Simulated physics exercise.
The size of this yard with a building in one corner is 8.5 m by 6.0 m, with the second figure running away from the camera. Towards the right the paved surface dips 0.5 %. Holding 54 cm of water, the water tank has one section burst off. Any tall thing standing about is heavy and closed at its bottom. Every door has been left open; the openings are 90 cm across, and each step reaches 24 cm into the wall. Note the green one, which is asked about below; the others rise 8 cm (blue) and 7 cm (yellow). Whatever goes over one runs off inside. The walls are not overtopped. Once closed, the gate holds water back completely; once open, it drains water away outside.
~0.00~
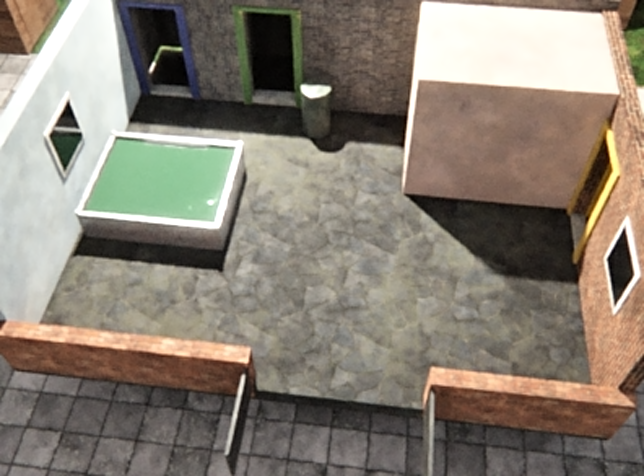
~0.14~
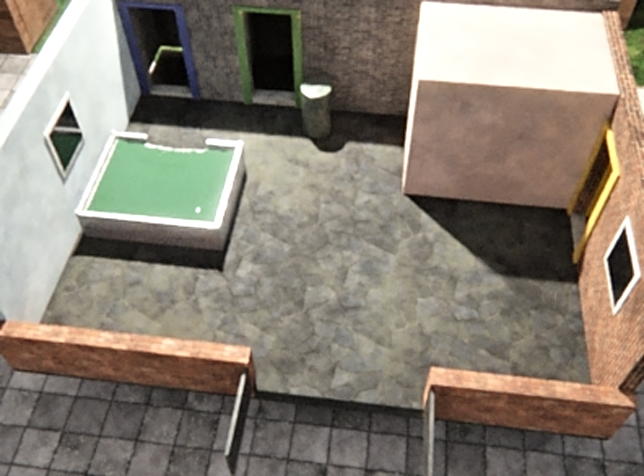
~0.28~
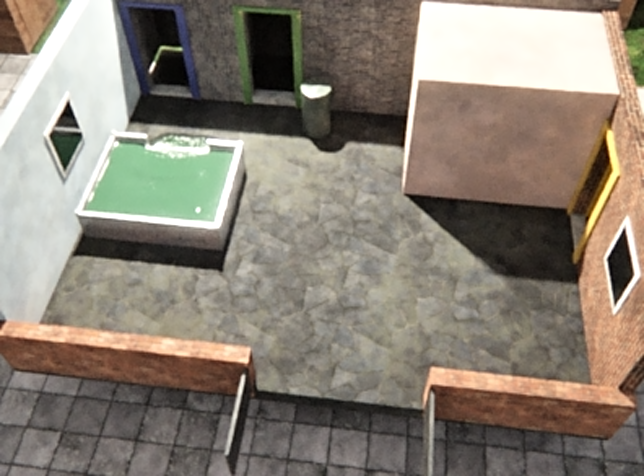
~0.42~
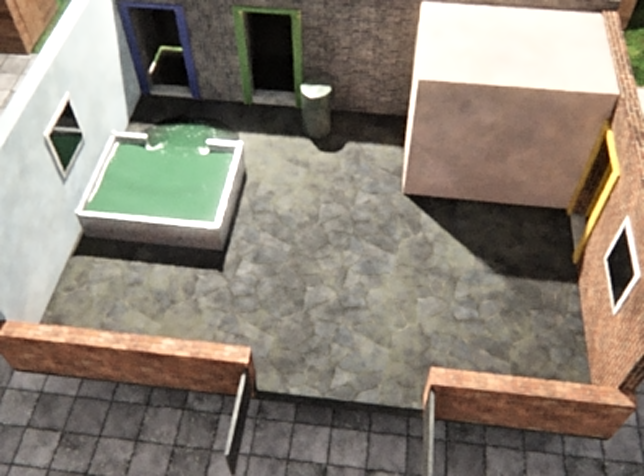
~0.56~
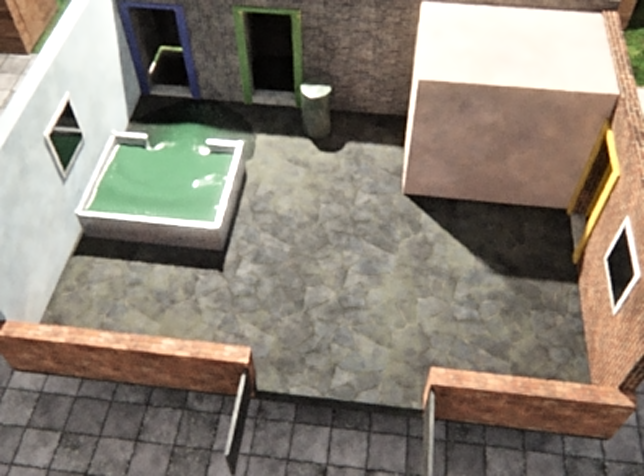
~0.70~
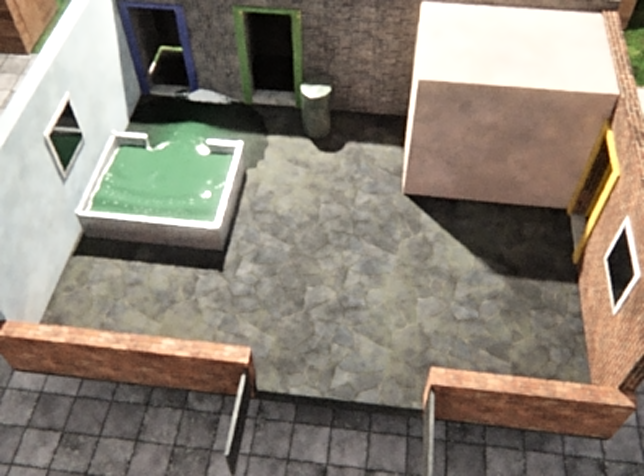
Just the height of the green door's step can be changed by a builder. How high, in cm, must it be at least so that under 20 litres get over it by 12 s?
At least 13.5 cm or so.
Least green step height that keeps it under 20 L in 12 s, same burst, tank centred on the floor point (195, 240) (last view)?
Then roughly 21 cm.
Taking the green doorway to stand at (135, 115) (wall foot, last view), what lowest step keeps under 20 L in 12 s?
Around 16 cm would do it.
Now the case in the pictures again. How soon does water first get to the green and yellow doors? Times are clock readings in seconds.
Green 0.9 s, yellow not in the 12 s.
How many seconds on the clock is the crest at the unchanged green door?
It peaks around 1.8 s.
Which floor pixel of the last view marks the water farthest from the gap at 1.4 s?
The farthest wet point sits near (314, 109) in the last view.
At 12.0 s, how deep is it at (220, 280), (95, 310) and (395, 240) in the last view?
Depth: About 3, 2, 3 cm.
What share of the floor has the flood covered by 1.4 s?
Close to 10 per cent of it is wet.
After 1.4 s water covers 10 % of the floor, deepest (34 cm) near (210, 101); 17 cm at the green door, 0 litres in over its 16 cm step.
After 3.0 s water covers 25 % of the floor, deepest (25 cm) near (302, 121); 14 cm at the green door, 7 litres in over its 16 cm step.
After 12.0 s water covers 85 % of the floor, deepest (10 cm) near (292, 126); 8 cm at the green door, 8 litres in over its 16 cm step.
At the green door as built, the water arrived by 1.0 s and peaked near 20 cm at 1.8 s.
Run again over the same 12 s with other heights there, 29 litres in over 12.5 cm, 7 litres over 16.5 cm. The limit of 20 litres is kept from about 13.5 cm up.
